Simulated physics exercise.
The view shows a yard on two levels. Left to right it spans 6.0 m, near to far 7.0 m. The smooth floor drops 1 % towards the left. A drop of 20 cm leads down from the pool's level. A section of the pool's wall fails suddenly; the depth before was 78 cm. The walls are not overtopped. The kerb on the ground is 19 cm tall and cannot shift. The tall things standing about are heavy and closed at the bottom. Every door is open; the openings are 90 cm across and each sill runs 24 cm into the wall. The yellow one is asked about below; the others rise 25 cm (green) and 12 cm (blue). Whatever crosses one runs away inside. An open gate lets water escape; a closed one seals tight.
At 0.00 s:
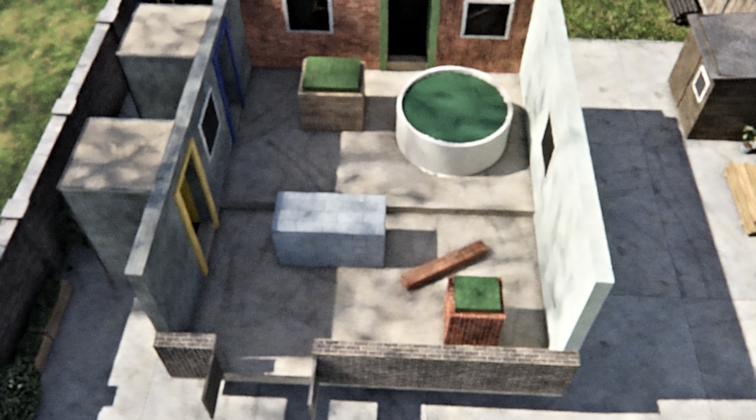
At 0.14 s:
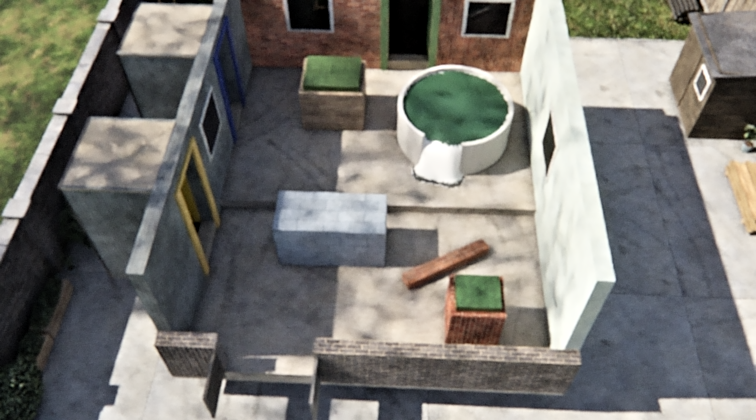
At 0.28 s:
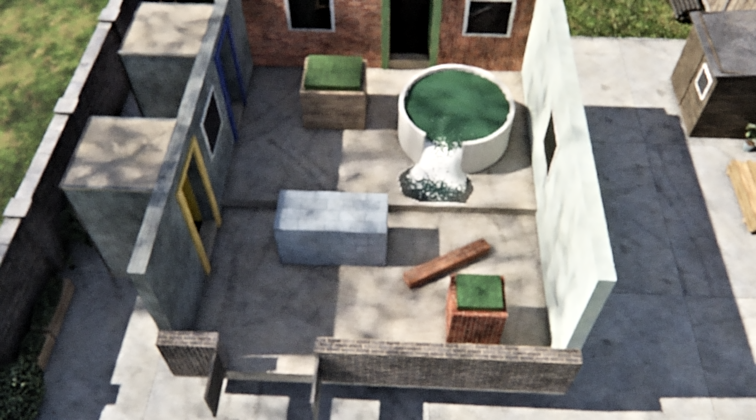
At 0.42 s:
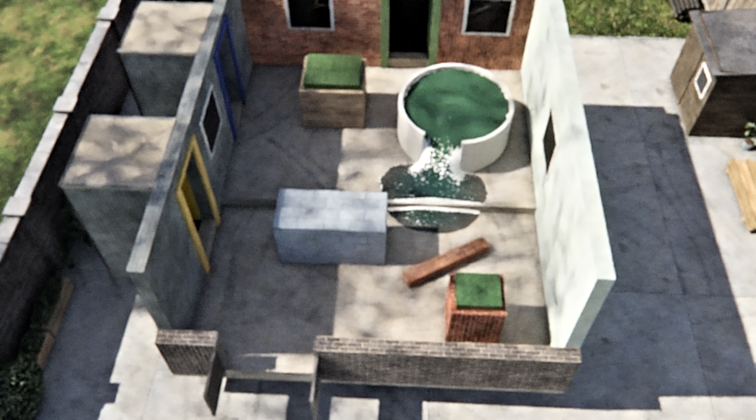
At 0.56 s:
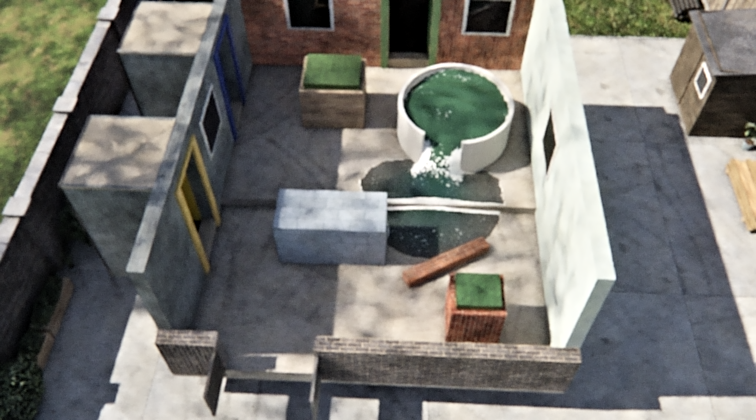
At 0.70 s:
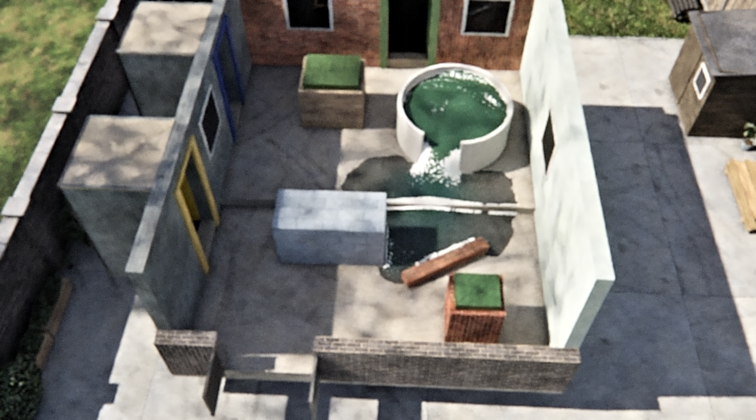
In a walled yard with a round white pool of green water, a grey block and planters, the pool sits full and still. Then its near side opens and water pours out onto the paving, drops over a low step and spreads around the block and the fallen-looking brown beam.
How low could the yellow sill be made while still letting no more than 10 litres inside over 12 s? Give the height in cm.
Some 15 cm above the ground.
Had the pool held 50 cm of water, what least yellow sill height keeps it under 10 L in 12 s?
About 10.0 cm.
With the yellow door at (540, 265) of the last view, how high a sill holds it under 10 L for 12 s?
About 11.5 cm.
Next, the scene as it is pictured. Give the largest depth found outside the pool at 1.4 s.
Roughly 44 cm.
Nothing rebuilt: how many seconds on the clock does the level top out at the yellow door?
Around 2.8 s.
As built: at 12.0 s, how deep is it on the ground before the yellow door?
Roughly 14.0 cm deep.
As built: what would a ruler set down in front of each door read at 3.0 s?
Depths in cm: Green 0, blue 0, yellow 14.
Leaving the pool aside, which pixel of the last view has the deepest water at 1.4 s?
Near (397, 269).
After 1.4 s water covers 30 % of the floor, deepest (44 cm) near (397, 269); it has not reached the yellow door.
After 3.0 s water covers 50 % of the floor, deepest (32 cm) near (389, 236); 14 cm at the yellow door, 0 litres in over its 24 cm sill.
After 12.0 s water covers 50 % of the floor, deepest (16 cm) near (222, 247); 14 cm at the yellow door, 0 litres in over its 24 cm sill.
At the yellow door as built, the water arrived by 2.0 s and peaked near 16 cm at 2.8 s.
Run again over the same 12 s with other heights there, 19 litres in over 13.5 cm, 3 litres over 18.5 cm. The limit of 10 litres is kept from about 15 cm up.
